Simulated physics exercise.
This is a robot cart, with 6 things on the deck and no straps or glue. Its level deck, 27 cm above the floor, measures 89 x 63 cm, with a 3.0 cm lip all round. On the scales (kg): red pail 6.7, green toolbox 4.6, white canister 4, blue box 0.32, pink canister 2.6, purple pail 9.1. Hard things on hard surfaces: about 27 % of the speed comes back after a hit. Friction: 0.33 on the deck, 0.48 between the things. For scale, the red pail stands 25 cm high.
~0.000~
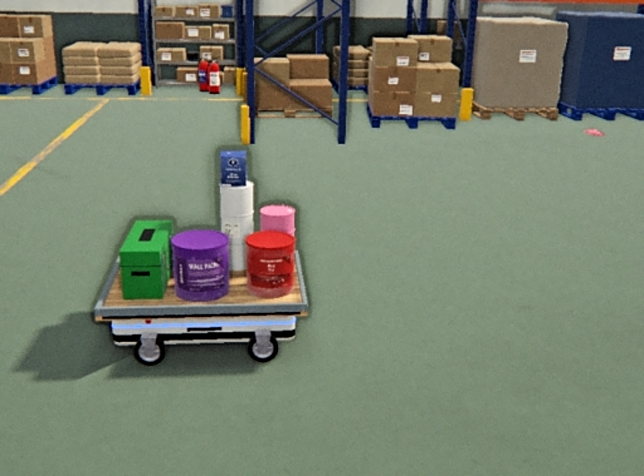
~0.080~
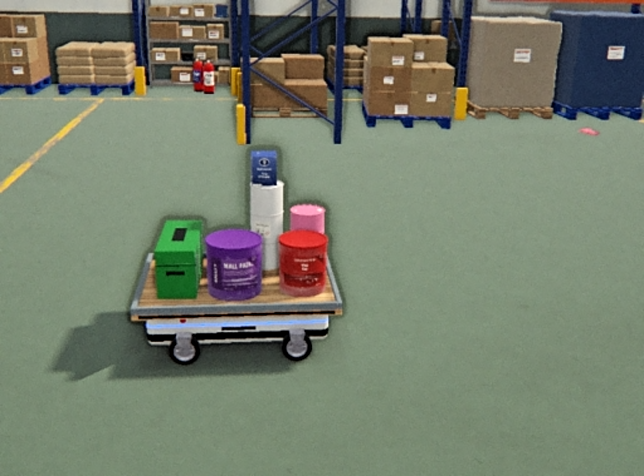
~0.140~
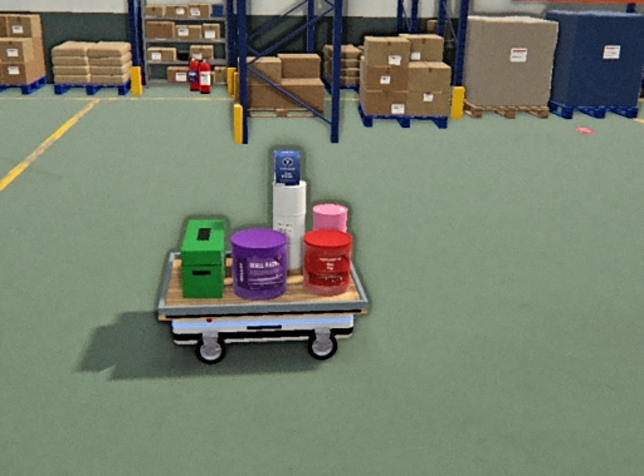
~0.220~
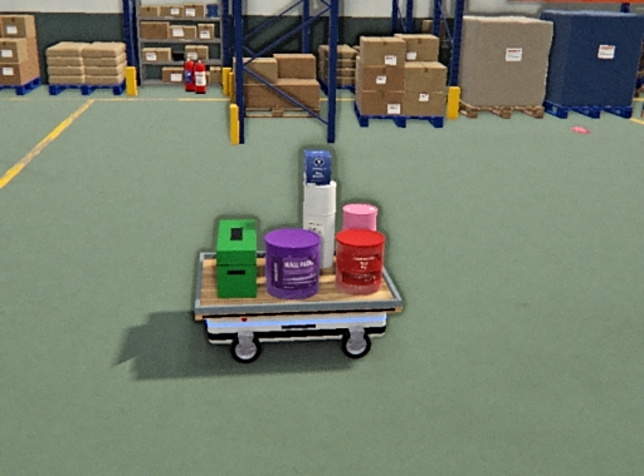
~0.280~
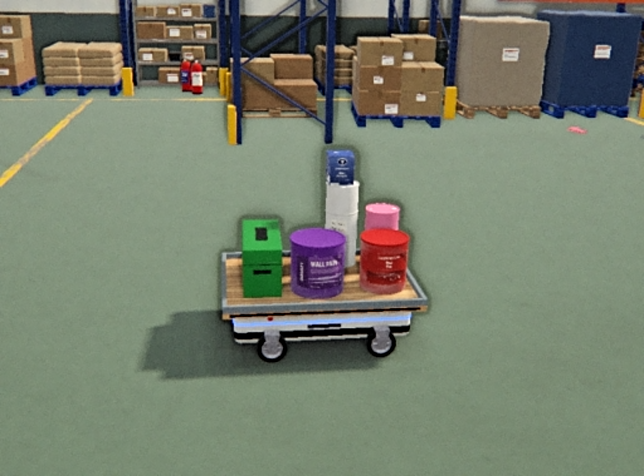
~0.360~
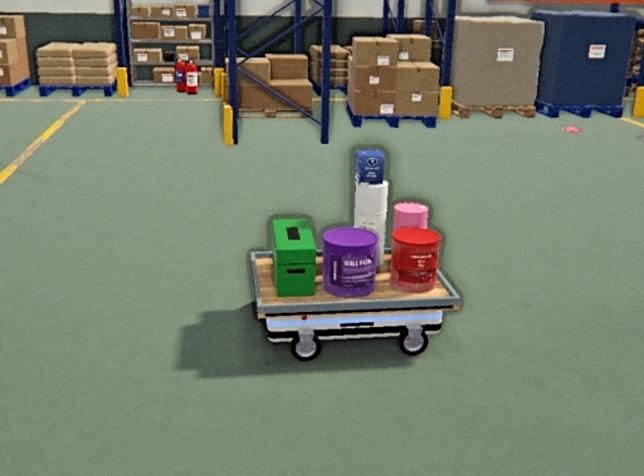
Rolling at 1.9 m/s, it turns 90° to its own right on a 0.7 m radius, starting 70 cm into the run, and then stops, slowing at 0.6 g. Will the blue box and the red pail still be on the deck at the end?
The blue box comes off the cart and the red pail comes off the cart.
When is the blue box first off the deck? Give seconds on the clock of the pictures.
Near 0.5 s.
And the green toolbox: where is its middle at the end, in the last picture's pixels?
Around (636, 398).
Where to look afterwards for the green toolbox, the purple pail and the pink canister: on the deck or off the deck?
The green toolbox ends on the deck; the purple pail is still on the deck; the pink canister ends off the deck.
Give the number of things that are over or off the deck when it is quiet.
4 of them.
By 0.76 s, cart 144 cm along, turned 49°; white canister and blue box now off the deck; red pail tilted 25° near (581, 296); pink canister tilted 27°.
By 1.06 s, cart 201 cm along, turned 89°; red pail and pink canister now off the deck; purple pail tilted 4°; green toolbox 8 cm from its spot.
By 1.46 s, cart 241 cm along, turned 90°, stopped; purple pail 32 cm from its spot; green toolbox 14 cm from its spot.
When it is over (2.1 s), off the deck, red pail, white canister, blue box and pink canister; not toppled but over 10 cm from the start, green toolbox and purple pail. In the last view, blue box near (578, 288).
